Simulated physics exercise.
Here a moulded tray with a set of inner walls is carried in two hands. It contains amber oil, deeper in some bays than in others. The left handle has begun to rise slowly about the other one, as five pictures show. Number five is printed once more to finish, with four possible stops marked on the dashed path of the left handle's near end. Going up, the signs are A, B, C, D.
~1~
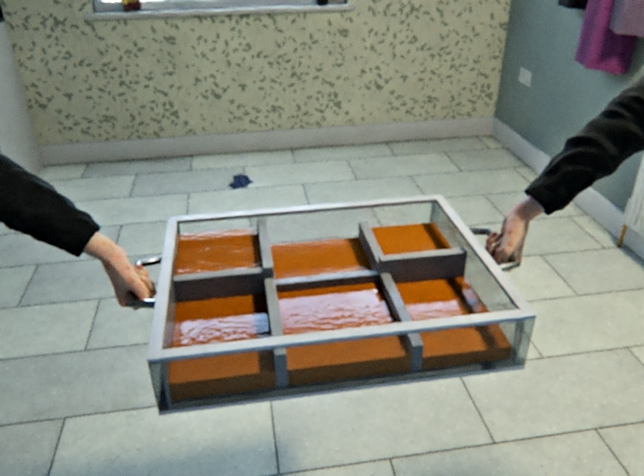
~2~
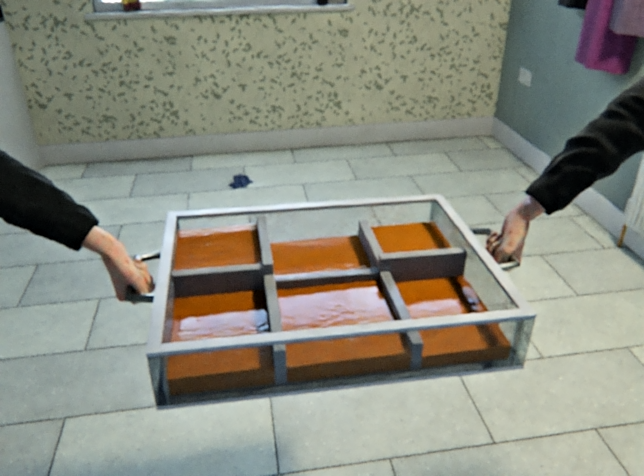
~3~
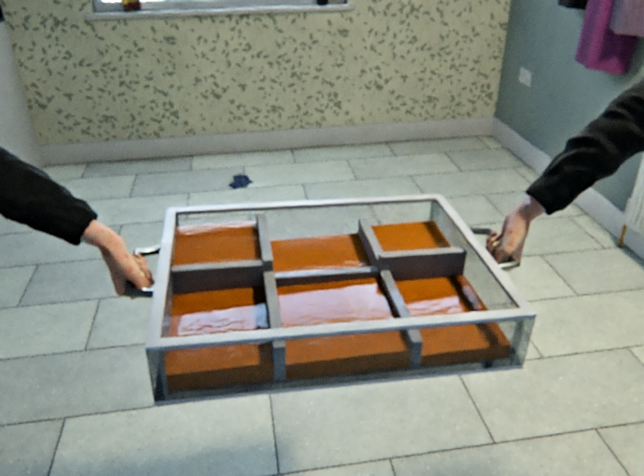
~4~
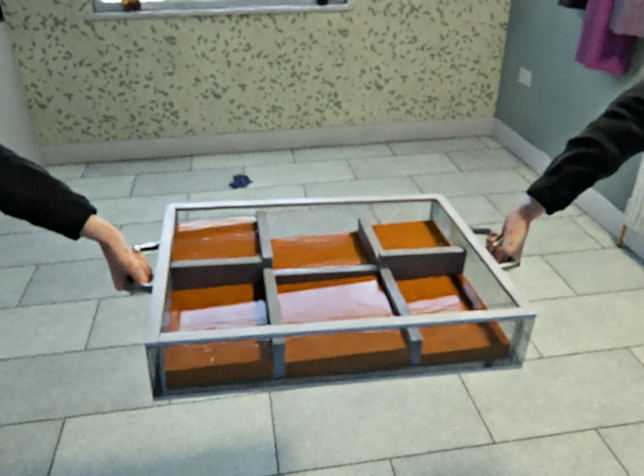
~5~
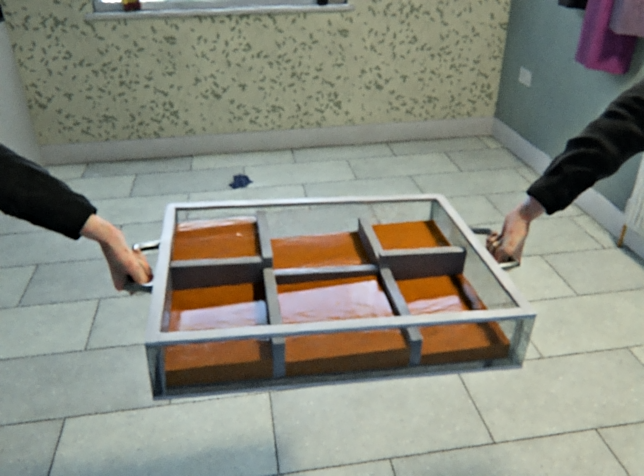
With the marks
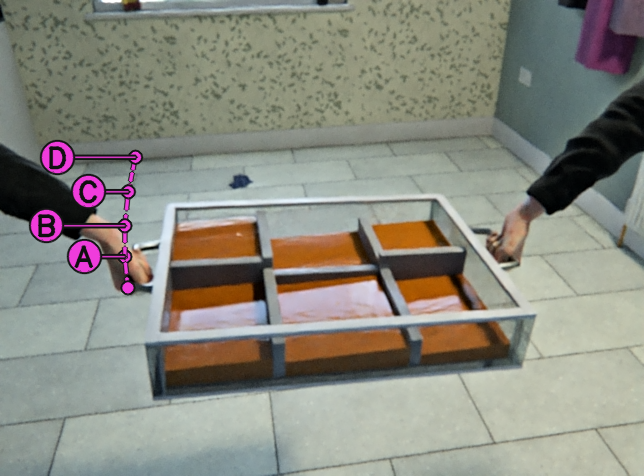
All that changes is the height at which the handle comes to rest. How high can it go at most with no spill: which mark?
The answer is stop D.
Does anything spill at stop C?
No, not at all.
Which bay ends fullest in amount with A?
The back left bay.
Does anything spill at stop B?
No, that is safe.
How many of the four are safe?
All of the four.
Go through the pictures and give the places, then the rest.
In the first frame, the tray is level; deepest in the back left bay, at (221, 253), shallowest in the back middle; left handle at (135, 283).
In the second frame, tipped about 1° down to the right; no wall is crossed; left handle at (134, 277).
In the third frame, tipped about 2° down to the right; no wall is crossed; left handle at (133, 272).
In the fourth frame, tipped about 3° down to the right; no wall is crossed; left handle at (132, 267).
In the fifth frame, tipped about 3° down to the right; deepest in the back left bay, at (220, 242), shallowest in the back middle; left handle at (132, 267).
On the marked copy, A at (124, 256); B at (124, 225); C at (128, 191); D at (135, 157).
For stop A, nothing spills; the back left bay holds the most.
For stop B, nothing spills; the back left bay holds the most.
For stop C, nothing spills; the back left bay holds the most.
For stop D, nothing spills; the front right bay holds the most.
